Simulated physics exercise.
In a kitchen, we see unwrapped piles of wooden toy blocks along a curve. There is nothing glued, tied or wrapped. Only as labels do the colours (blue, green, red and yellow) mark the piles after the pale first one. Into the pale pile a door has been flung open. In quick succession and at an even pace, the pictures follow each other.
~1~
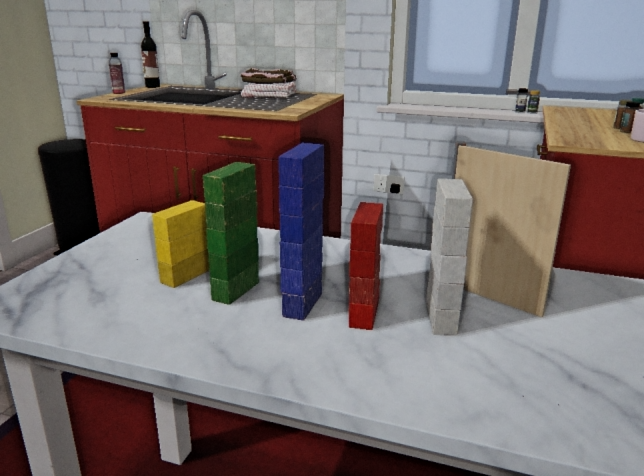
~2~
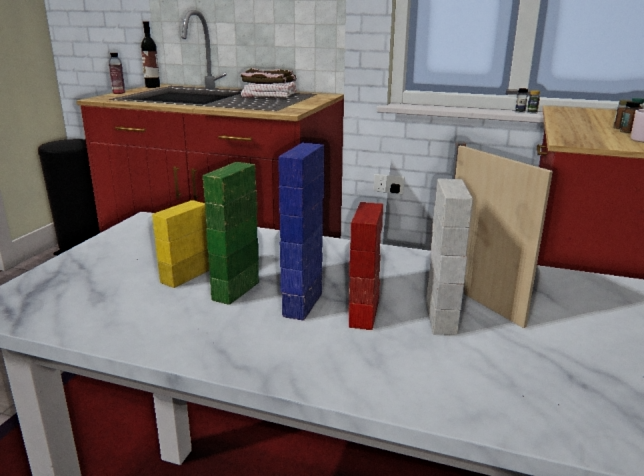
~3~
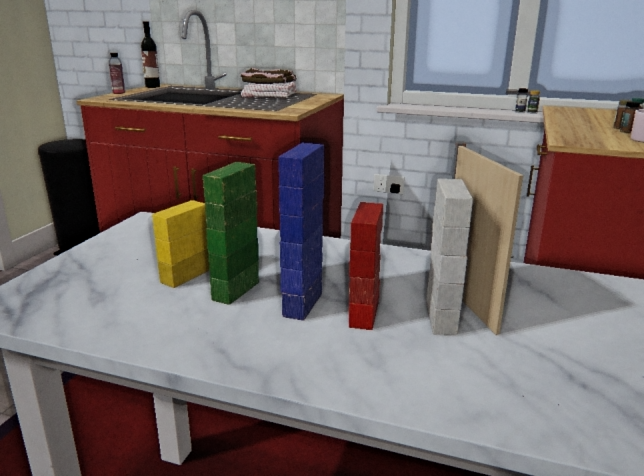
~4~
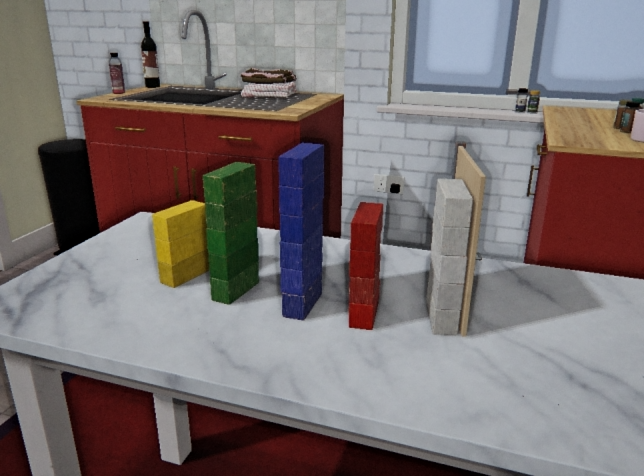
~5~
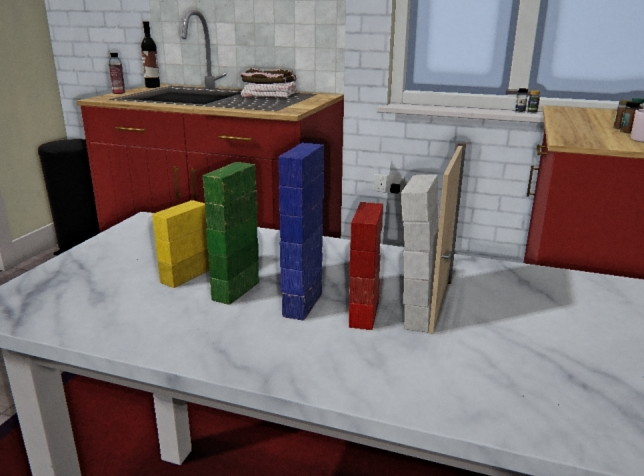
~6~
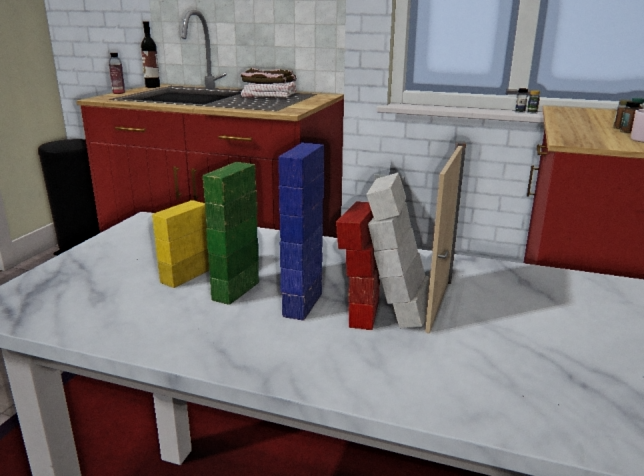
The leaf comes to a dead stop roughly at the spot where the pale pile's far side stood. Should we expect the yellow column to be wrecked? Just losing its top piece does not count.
It is felled.
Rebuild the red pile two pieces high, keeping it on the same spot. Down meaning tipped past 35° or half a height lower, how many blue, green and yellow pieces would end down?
Going pile by pile: Blue 5, green 5, yellow 3.
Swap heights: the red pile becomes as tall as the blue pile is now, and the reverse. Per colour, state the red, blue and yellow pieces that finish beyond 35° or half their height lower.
The result reads red 5, then blue 4, then yellow 2.
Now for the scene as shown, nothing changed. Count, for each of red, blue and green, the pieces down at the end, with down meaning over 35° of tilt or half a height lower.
Colour by colour, red 4, blue 6, green 5.
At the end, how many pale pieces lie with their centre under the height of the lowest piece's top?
Count = 2.
Just after the last frame, 5 of the pale pile down; none of the 3 yellow blocks down (0 of 18 in all colours); top yellow block unmoved; top red block tilted clearly, a little lower.
A moment on, 5 of the pale pile down; none of the 3 yellow blocks down (6 of 18 in all colours); top yellow block unmoved; top blue block on its side.
Further on, 5 of the pale pile down; none of the 3 yellow blocks down (15 of 18 in all colours); top yellow block tilted well over, half its height lower; top green block on its side.
When it is over, 5 of the pale pile down; 2 of the 3 yellow blocks down (17 of 18 in all colours); top yellow block on its side; top green block on its side. In pixels of the last frame, middles, top yellow block near (111, 247), top green block near (183, 231).
